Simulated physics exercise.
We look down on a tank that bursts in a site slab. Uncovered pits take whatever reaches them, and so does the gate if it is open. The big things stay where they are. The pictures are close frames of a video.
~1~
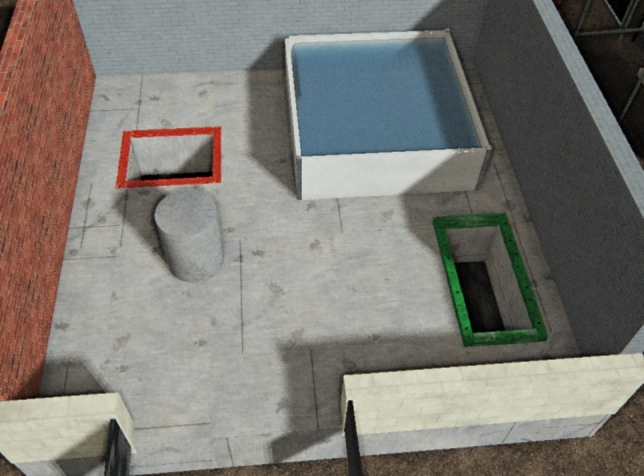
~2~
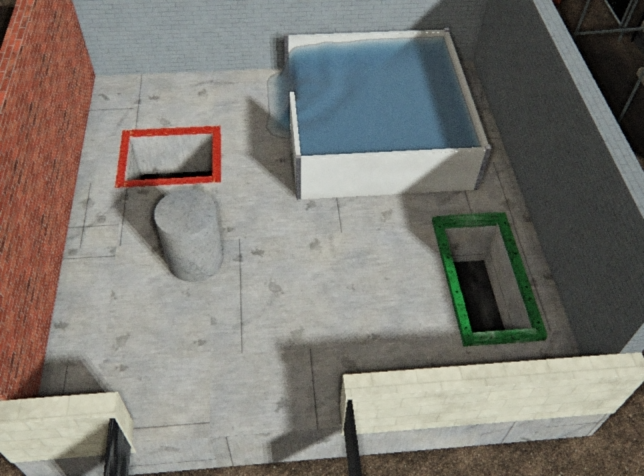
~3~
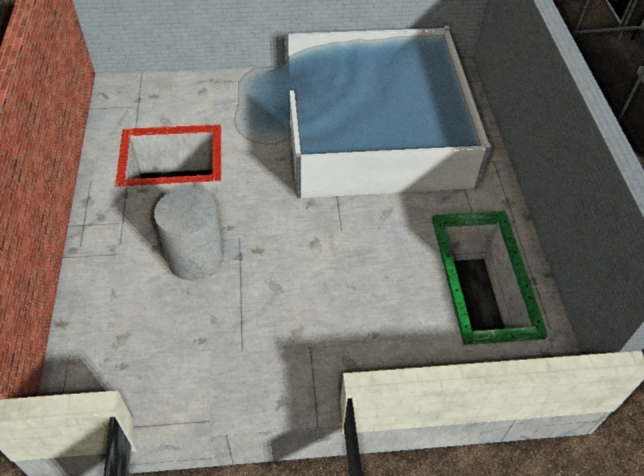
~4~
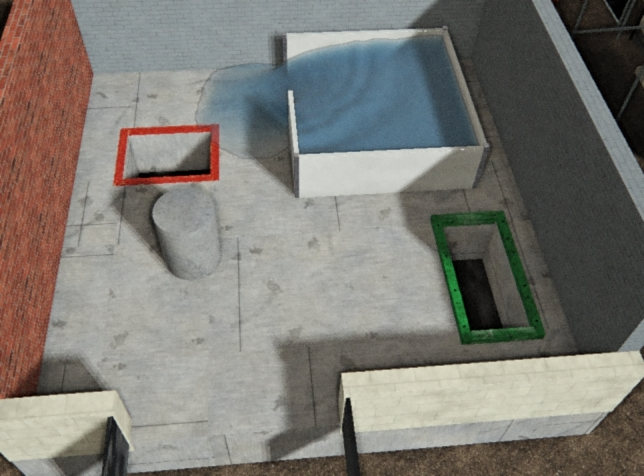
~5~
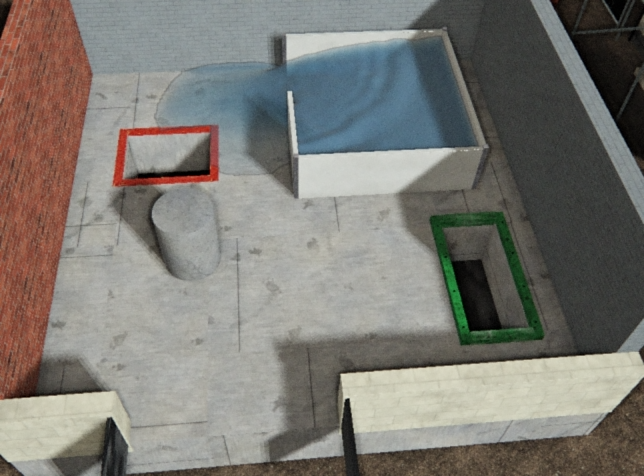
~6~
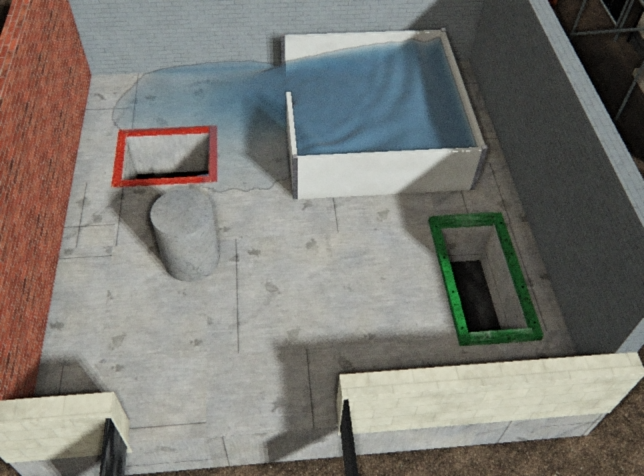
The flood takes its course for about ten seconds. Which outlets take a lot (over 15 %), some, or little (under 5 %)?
One by one: The gate takes from 5 to 15 %; the green pit takes not even 5 %; the red pit takes above 15 %.
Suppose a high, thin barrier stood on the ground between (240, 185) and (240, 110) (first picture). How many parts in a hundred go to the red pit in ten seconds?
In per cent: Red 20.
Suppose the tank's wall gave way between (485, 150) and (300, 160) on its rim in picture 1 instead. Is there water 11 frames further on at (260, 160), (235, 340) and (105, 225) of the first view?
One after the other: Clear, under water, dry.
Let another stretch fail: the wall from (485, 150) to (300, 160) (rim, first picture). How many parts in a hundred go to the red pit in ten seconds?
Roughly, in per cent: Red 6.
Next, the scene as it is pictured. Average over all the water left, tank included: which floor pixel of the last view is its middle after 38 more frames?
Close to (278, 151).
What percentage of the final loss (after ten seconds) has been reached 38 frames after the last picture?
Close to 65 %.
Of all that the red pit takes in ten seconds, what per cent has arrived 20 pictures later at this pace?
I make it 35 per cent.
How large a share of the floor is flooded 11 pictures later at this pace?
I make it 25 per cent.
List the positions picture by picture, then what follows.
In the first picture, still water in the water tank at (380, 93).
In the second picture, the front is at (279, 76), out from the gap at (292, 91).
In the third picture, the front is at (264, 68), out from the gap at (292, 92).
In the fourth picture, the front is at (205, 128), out from the gap at (290, 93).
In the fifth picture, water pours out at (289, 94) and has run to (163, 124).
In the sixth picture, water pours out at (288, 94) and has run to (118, 116).
A moment on, water covers 20 % of the floor; the gate 0 %, the green pit 0 %, the red pit 3 %.
Next, water covers 25 % of the floor; the gate 0 %, the green pit 0 %, the red pit 6 %.
Then, water covers 50 % of the floor; the gate 0 %, the green pit 0 %, the red pit 16 %.
Later, water covers 55 % of the floor; the gate 6 %, the green pit 0 %, the red pit 32 %.
In the end, water covers 85 % of the floor; the gate 11 %, the green pit 0 %, the red pit 45 %.
